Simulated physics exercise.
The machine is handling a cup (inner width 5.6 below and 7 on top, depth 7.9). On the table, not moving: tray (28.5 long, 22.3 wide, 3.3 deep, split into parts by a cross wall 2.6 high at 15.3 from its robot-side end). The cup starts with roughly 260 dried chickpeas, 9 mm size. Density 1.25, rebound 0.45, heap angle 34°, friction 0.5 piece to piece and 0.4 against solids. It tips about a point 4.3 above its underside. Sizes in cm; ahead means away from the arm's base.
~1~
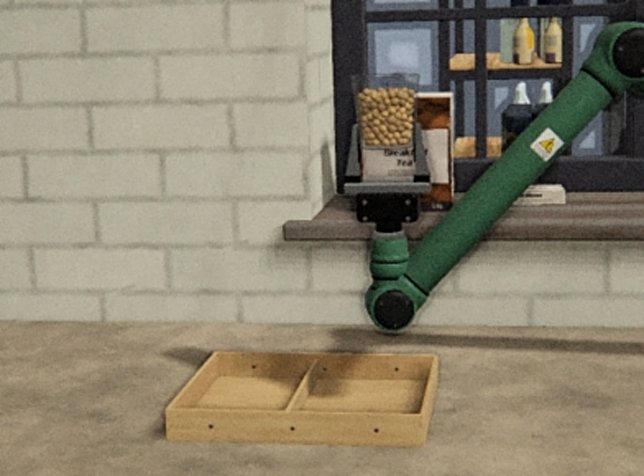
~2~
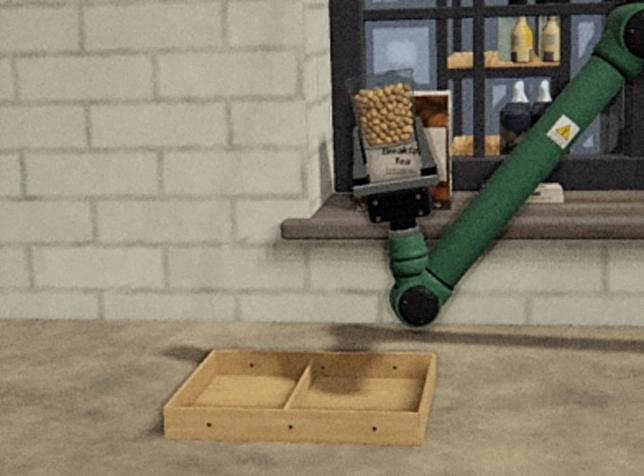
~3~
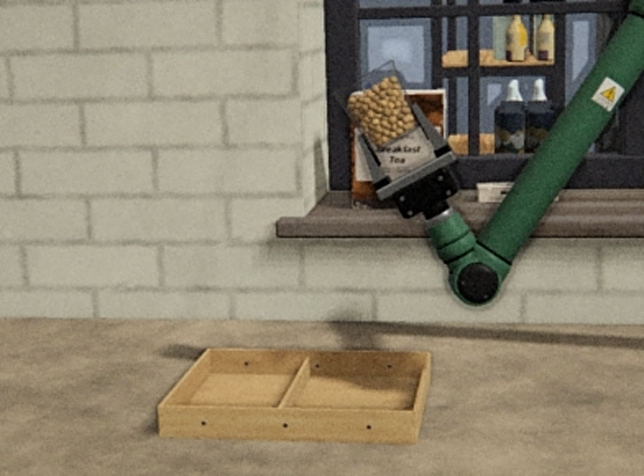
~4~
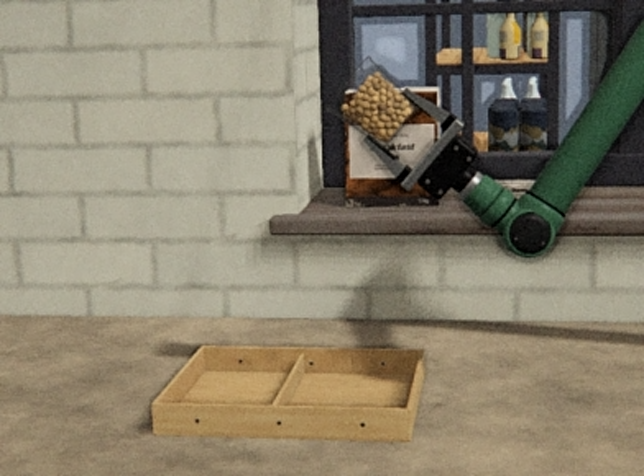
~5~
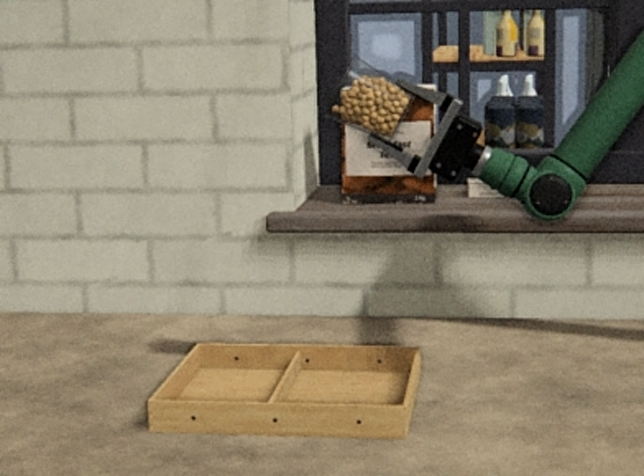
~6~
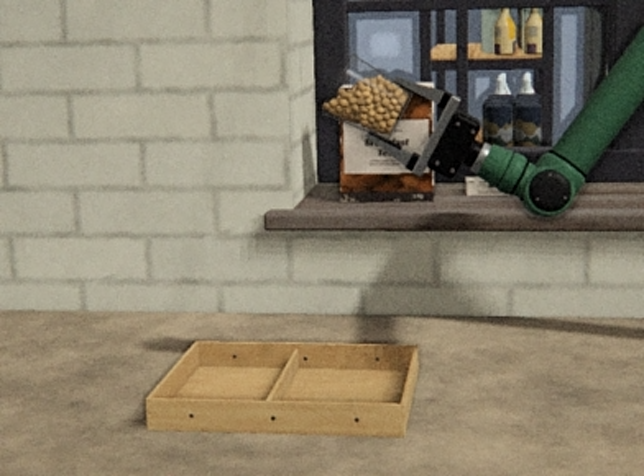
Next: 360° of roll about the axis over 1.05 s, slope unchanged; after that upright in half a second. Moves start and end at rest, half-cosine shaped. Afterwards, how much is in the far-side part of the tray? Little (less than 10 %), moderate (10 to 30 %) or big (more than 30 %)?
A little share, less than 10 %, ends in the far-side part of the tray.
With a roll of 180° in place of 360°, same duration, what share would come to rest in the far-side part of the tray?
In that case some 0 per cent.
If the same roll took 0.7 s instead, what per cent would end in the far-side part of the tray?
In that case some 0 per cent.
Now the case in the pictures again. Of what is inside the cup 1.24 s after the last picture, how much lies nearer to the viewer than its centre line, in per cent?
About 60 per cent.
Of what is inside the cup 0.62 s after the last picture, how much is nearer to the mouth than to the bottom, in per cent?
Roughly 45 per cent.
Then, 0.62 s after the last picture, tipped 62°, highest piece 39 above the table; 254 in the cup, 2 in the robot-side part, 1 in flight or on a rim.
Then, 1.24 s after the last picture, tipped 42°, highest piece 38 above the table; 245 in the cup, 6 in the robot-side part, 4 in the far-side part, 2 in flight or on a rim.
Then, 1.75 s after the last picture, upright, highest piece 40 above the table; 245 in the cup, 7 in the far-side part, 5 in the robot-side part.
Then, 2.45 s after the last picture, upright, highest piece 40 above the table; 245 in the cup, 7 in the far-side part, 5 in the robot-side part.
Final count, 245 in the cup, 7 in the far-side part, 5 in the robot-side part. That is 3 % in the far-side part of the tray.
